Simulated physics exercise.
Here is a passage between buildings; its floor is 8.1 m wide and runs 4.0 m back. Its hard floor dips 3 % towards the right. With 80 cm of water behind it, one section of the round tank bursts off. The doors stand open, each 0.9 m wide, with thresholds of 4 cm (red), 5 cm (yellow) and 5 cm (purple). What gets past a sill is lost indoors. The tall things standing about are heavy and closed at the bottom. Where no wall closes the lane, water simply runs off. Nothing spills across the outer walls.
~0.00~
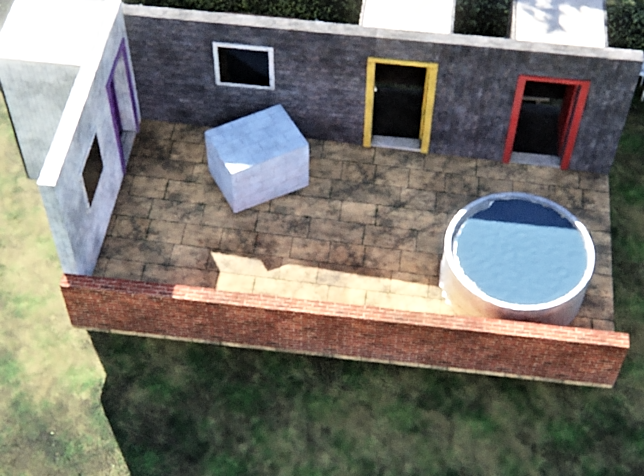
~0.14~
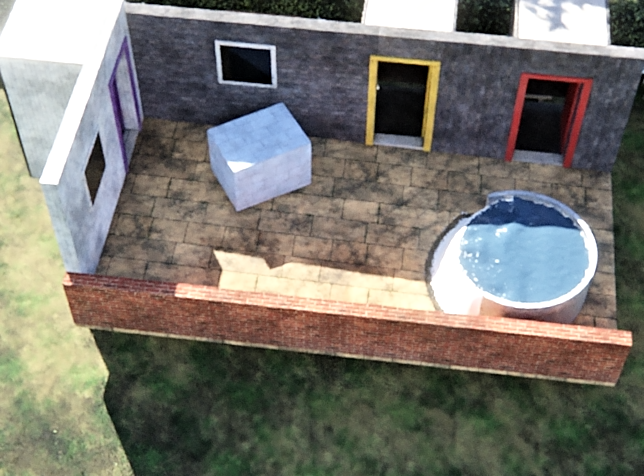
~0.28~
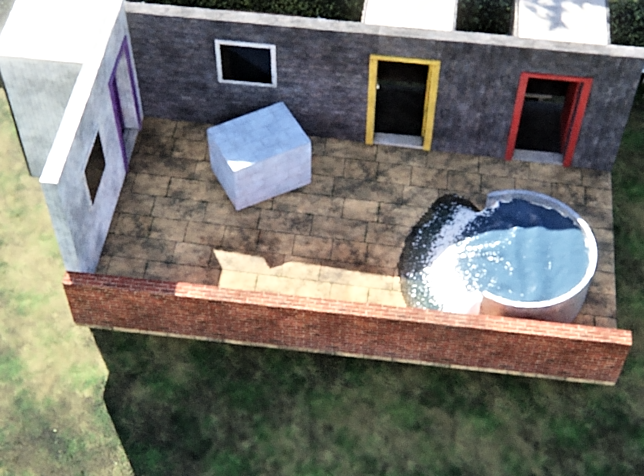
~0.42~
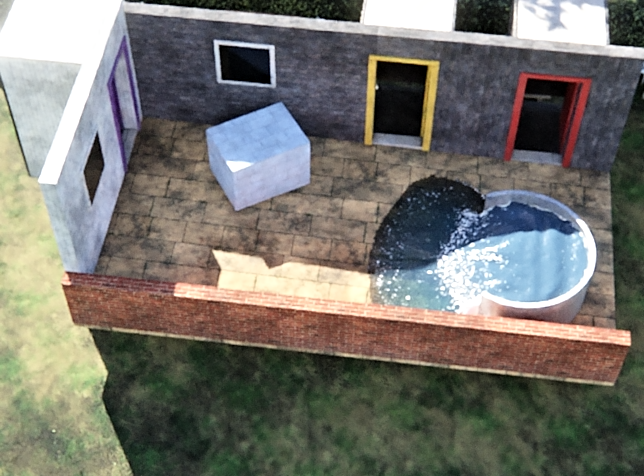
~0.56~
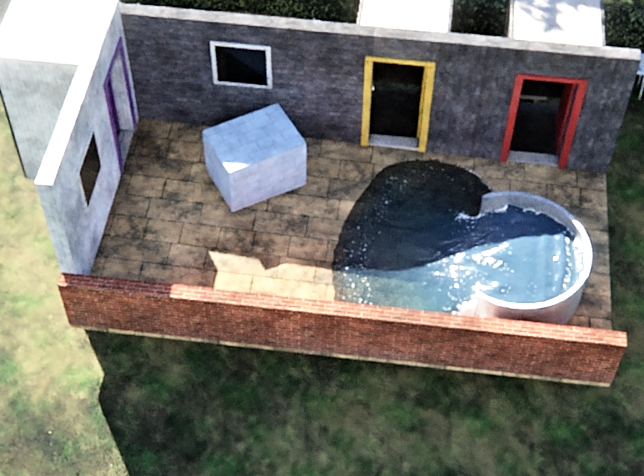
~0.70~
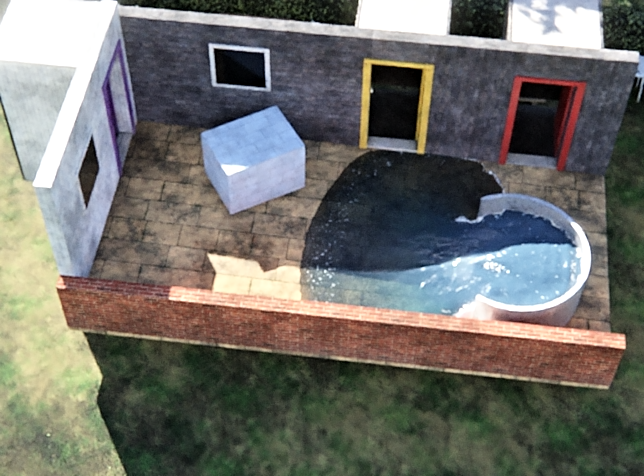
In a walled, paved yard with a yellow and a red doorway, a round tank stands full of still water beside a pale block. The tank's left side breaks open and water surges out, foaming, then fans leftward and back across the paving, spreading near the yellow doorway as the tank's level drops.
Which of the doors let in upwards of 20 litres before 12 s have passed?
Door by door: At the red door it goes over the limit; at the yellow door it passes the limit; at the purple door it goes over the limit.
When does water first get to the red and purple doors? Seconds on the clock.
Arrival: Red 1.3 s, purple 2.4 s.
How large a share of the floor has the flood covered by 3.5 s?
About 80 per cent.
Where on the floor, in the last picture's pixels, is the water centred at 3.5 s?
Near (296, 245).
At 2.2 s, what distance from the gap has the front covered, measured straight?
About 6.2 m.
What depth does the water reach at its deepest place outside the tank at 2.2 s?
About 32 cm.
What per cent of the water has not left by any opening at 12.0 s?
About 60 per cent.
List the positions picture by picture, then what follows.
The first frame shows the round tank at (519, 252) is whole and still, 80 cm deep.
In the second frame, the front is at (473, 334), 1.2 m from the gap at (449, 264); 0.7 m2 of floor is under water; 80 cm left at the back of the round tank.
In the third frame, the front is at (445, 200), 1.5 m from the gap at (449, 264); 2.1 m2 of floor is under water; 80 cm left at the back of the round tank.
In the fourth frame, the front is at (442, 182), 1.9 m from the gap at (448, 266); 4.1 m2 of floor is under water; 79 cm left at the back of the round tank.
In the fifth frame, the front is at (433, 164), 2.3 m from the gap at (444, 268); 6.6 m2 of floor is under water; 70 cm left at the back of the round tank.
In the sixth frame, water pours out at (442, 271) and has run 2.8 m, to (388, 151); deepest outside 51 cm, 70 cm at the round tank's back.
After 1.4 s water covers 60 % of the floor and is deepest (27 cm) near (412, 340); red door 2 cm at the sill, 0 L in, yellow door 13 cm at the sill, 23 L in, purple door not reached.
After 2.2 s water covers 80 % of the floor and is deepest (32 cm) near (305, 154); red door 2 cm at the sill, 0 L in, yellow door 12 cm at the sill, 58 L in, purple door not reached.
After 3.5 s water covers 80 % of the floor and is deepest (30 cm) near (155, 289); red door 1 cm at the sill, 0 L in, yellow door 12 cm at the sill, 88 L in, purple door 12 cm at the sill, 18 L in.
After 7.0 s water covers 95 % of the floor and is deepest (18 cm) near (243, 154); red door 6 cm at the sill, 1 L in, yellow door 2 cm at the sill, 128 L in, purple door 12 cm at the sill, 99 L in.
After 12.0 s water covers 80 % of the floor and is deepest (16 cm) near (470, 338); red door 7 cm at the sill, 37 L in, yellow door 3 cm at the sill, 136 L in, purple door 1 cm at the sill, 124 L in.
